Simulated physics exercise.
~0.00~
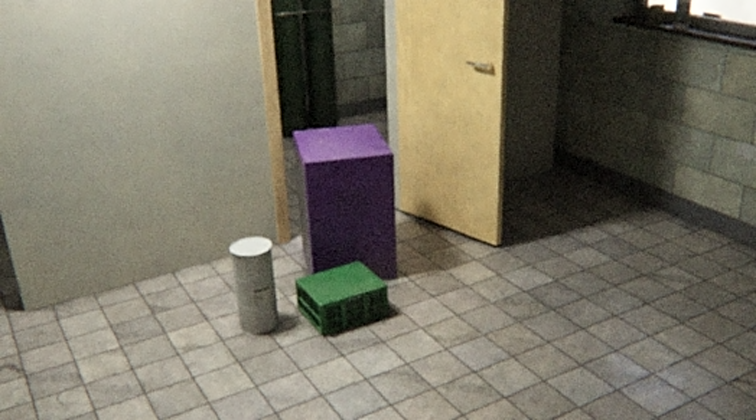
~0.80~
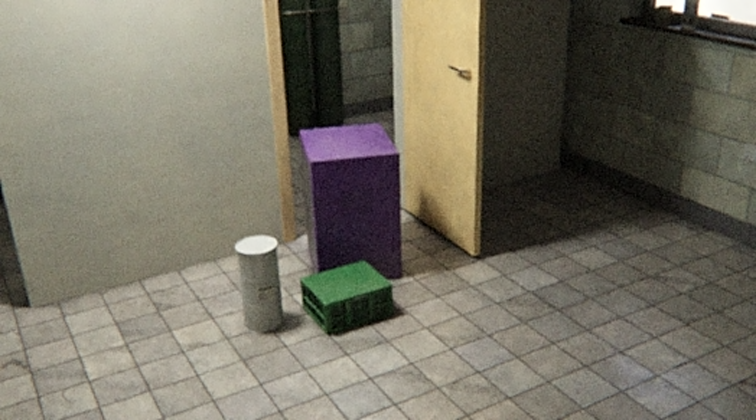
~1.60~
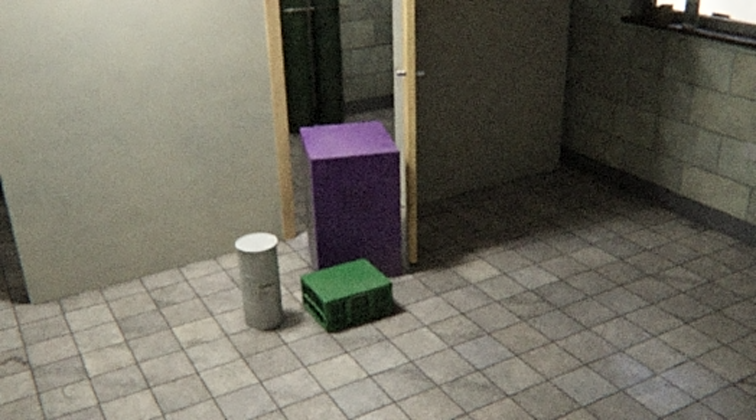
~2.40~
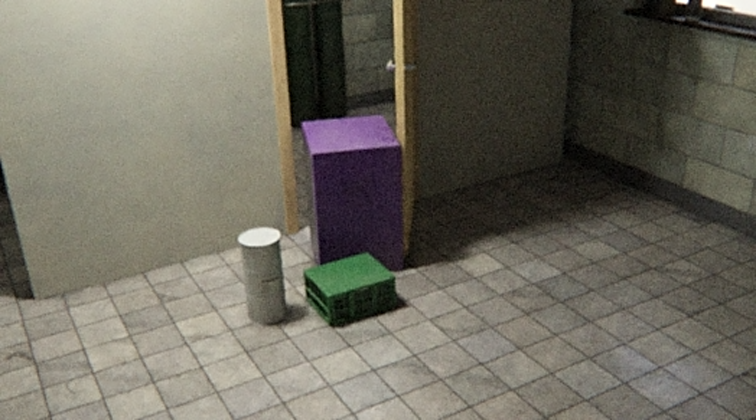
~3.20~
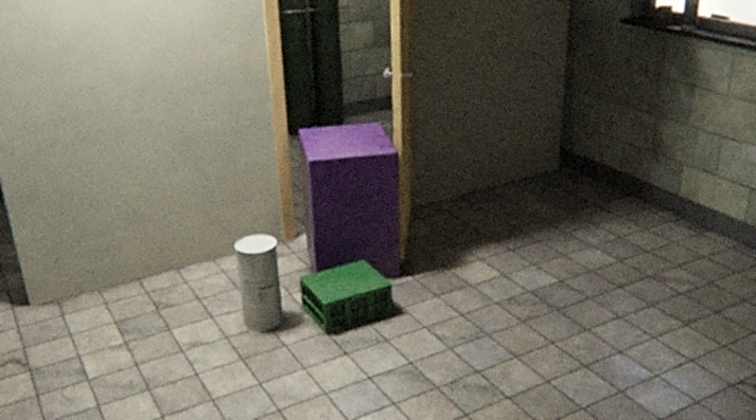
In a dim room with a tiled floor and grey walls, seen from a raised, slightly swaying view, a pale yellow door stands open at a doorway near the centre. A tall purple appliance stands before the opening, with a green crate on the floor in front of it and a white canister to the left. The door swings leftward toward the doorway, turning until only its narrow edge shows. It then stops beside the purple appliance, still not shut. At the end the appliance, crate and canister all remain in place.
